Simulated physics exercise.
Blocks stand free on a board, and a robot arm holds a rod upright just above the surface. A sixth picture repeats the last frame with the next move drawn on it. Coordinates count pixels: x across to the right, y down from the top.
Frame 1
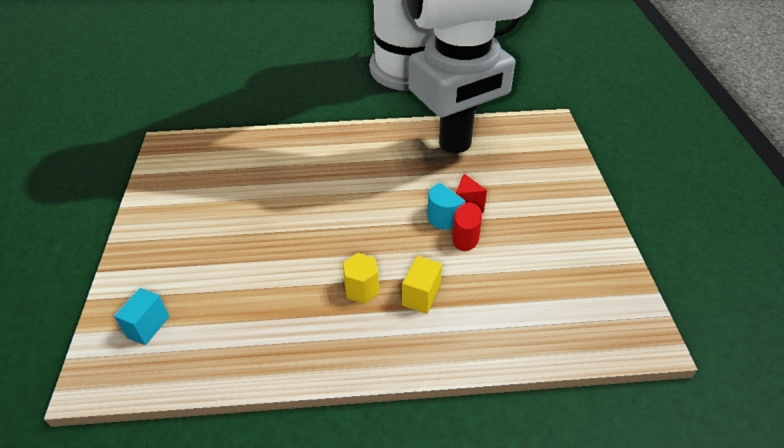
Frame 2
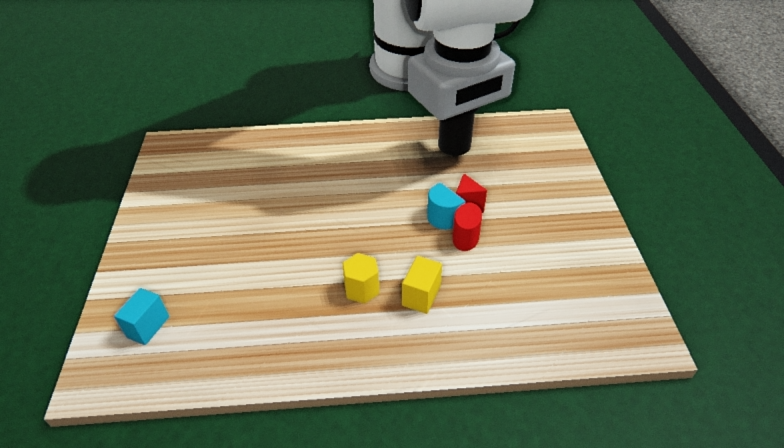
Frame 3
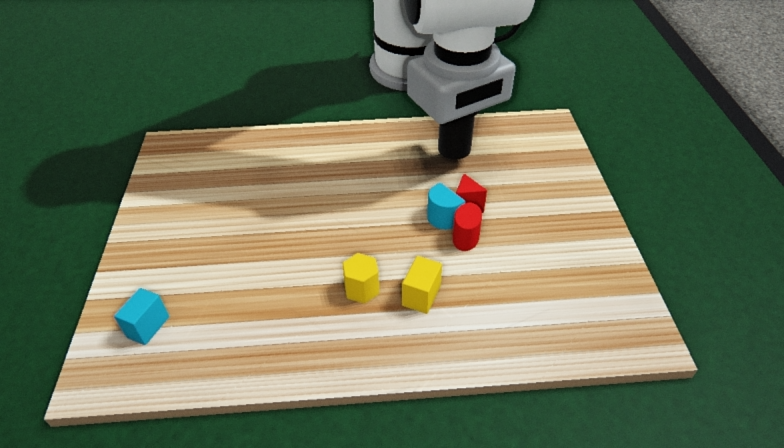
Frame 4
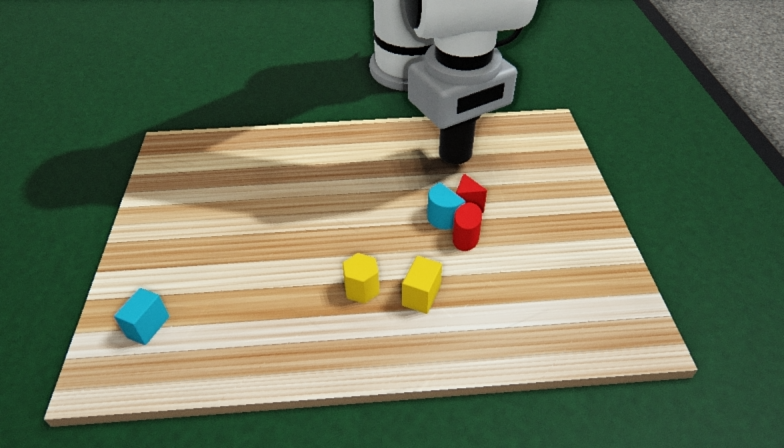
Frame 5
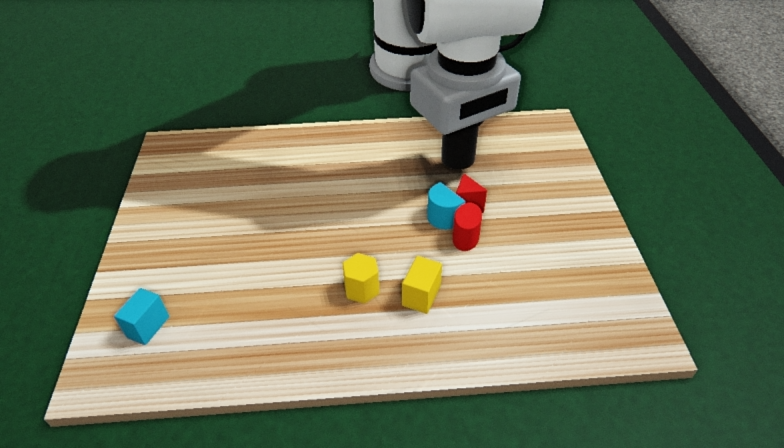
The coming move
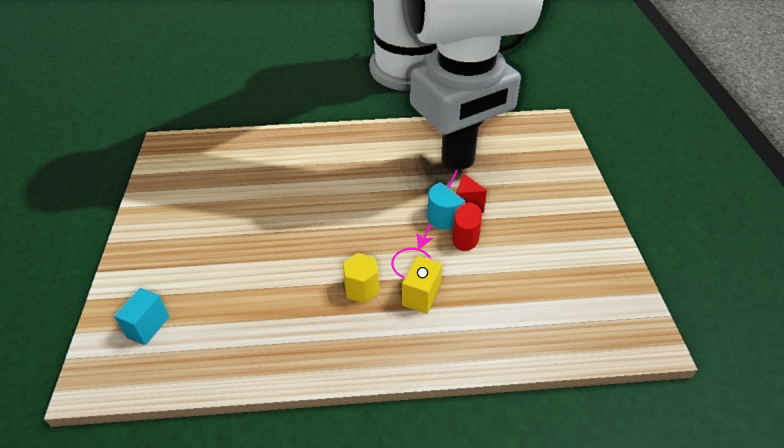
To begin with, a robot arm holds a black rod over the far side of a striped wooden board, behind a cluster of one blue and two red blocks. The rod then edges slightly toward the cluster, while those blocks, two yellow ones and a blue one at left stay still.
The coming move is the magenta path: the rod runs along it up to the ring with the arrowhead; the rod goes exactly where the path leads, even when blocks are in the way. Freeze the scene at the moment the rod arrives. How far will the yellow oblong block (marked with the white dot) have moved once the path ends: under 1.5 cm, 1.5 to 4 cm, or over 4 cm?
It shifts 1.5 to 4 cm.
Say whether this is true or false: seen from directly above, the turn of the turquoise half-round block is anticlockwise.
The statement is true.
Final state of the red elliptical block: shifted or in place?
Left where it is.
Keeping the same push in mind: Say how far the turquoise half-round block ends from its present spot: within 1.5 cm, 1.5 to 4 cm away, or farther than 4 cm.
The block winds up beyond 4 cm from where it is now.
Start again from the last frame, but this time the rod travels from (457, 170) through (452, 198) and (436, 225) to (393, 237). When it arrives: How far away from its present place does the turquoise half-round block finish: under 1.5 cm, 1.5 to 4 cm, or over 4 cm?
I reckon it covers more than 4 cm.
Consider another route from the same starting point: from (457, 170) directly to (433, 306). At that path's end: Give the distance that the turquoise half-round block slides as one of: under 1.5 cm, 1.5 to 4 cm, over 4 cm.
It's set to move over 4 cm.
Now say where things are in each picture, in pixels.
The first picture shows tip of the rod (455, 143), middles of tops, yellow oblong block (423, 273), turquoise half-round block (444, 196), red elliptical block (469, 215), red triangle (469, 185).
The second picture shows rod (455, 146), nothing pushed.
The third picture shows rod (454, 149), nothing pushed.
The fourth picture shows rod (455, 154), nothing pushed.
The fifth picture shows rod (458, 159), yellow oblong block (423, 273), turquoise half-round block (444, 196), red elliptical block (469, 215), red triangle (469, 185).
The line goes from (457, 170) to (412, 263); the dot is on the yellow oblong block.
On the path given first. One third of the way, rod (444, 187); turquoise half-round block (442, 198), turned 15° anticlockwise.
Two thirds of the way, rod (429, 218); turquoise half-round block (431, 230), turned 60° anticlockwise.
At the end, rod (412, 252); yellow oblong block (422, 296), turned 15° anticlockwise; turquoise half-round block (423, 265), turned 70° anticlockwise; red elliptical block unmoved; red triangle unmoved.
